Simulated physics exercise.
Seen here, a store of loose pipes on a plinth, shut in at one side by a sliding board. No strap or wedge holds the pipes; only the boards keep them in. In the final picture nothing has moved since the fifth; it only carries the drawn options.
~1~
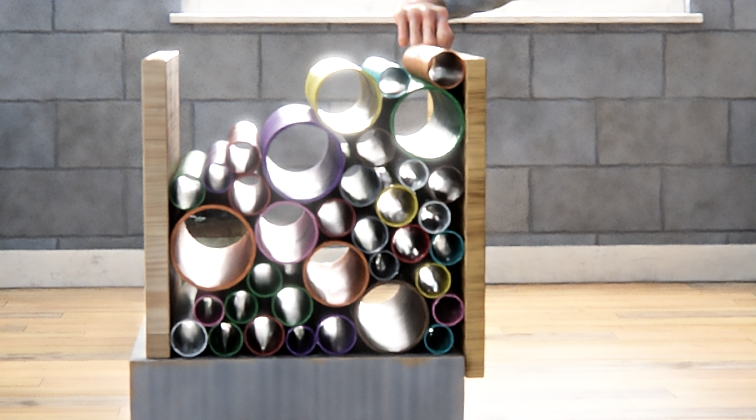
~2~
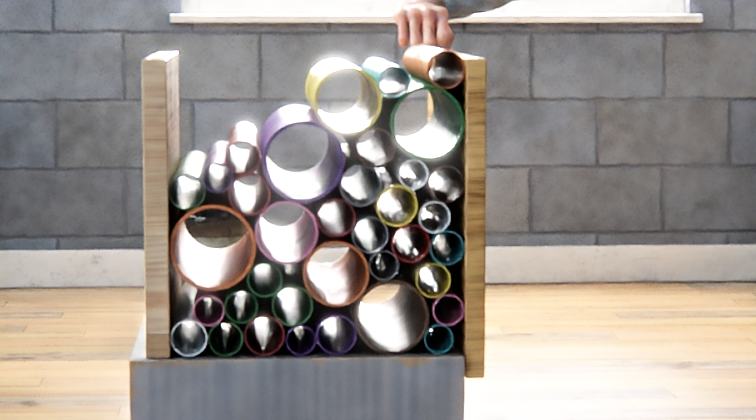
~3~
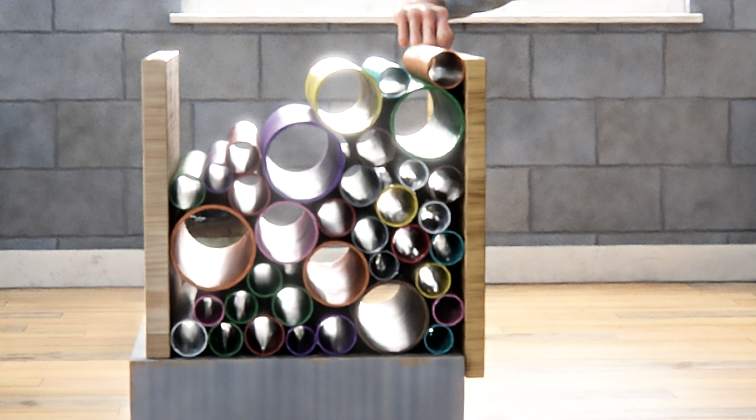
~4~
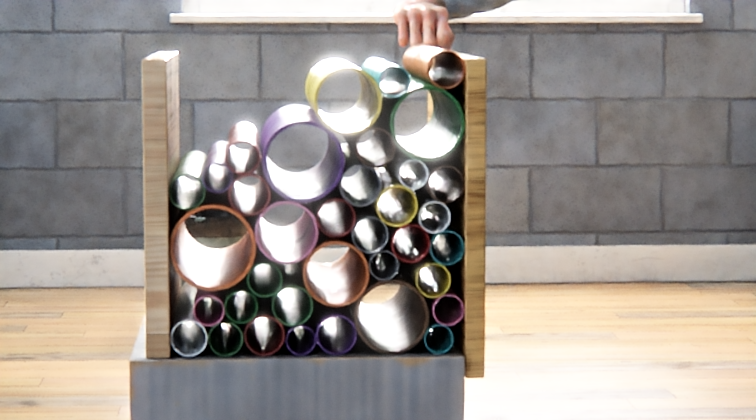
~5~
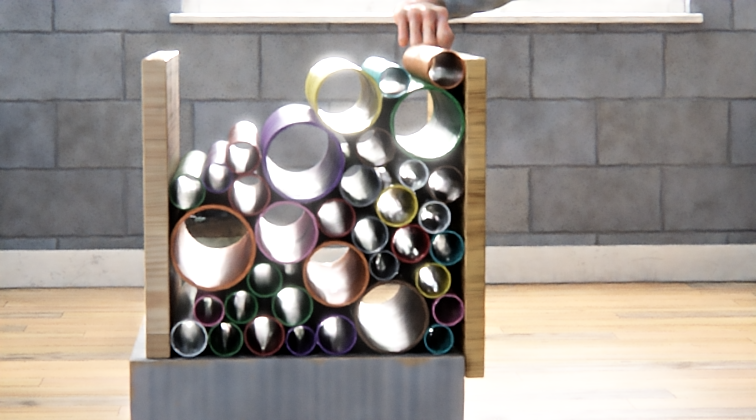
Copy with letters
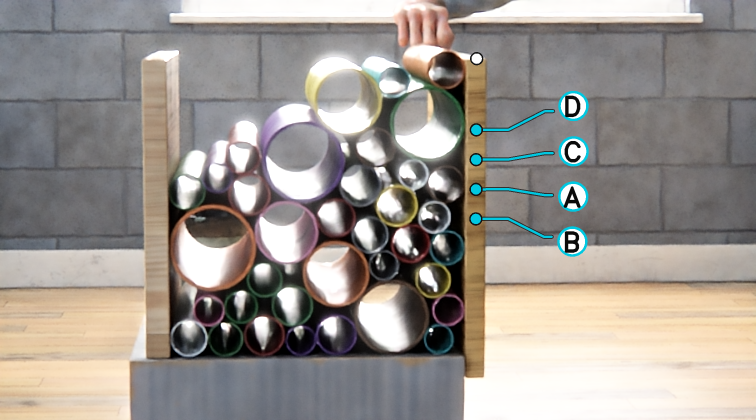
A heap of loose, open-ended pipes in many sizes fills a wooden-sided bin on a grey plinth, seen end-on from the front against a grey block wall and pale wood floor. Large purple, yellow, orange and green-rimmed pipes sit among smaller turquoise, pink and white ones, with a brown pipe at top right. A hand rests by the right board's top, and nothing visibly moves, camera included.
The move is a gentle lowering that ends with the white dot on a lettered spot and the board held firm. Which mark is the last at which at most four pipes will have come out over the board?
Down to A.
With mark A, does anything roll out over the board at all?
Yes, at A.
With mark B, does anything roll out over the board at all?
Yes, at B.
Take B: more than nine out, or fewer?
It loses fewer than nine.
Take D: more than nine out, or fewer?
Fewer than nine.
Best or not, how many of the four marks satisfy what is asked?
Three of the four.
On the marked copy, A at (476, 189); B at (476, 219); C at (476, 160); D at (476, 130); the white dot at (476, 59).
Taking A. A third of the way, top of the board (465, 122).
Two thirds of the way, top of the board (465, 189).
When it is over, top of the board (465, 189), three out over the board.
As for the rest, B more than four out over the board; C one out over the board; D one out over the board.
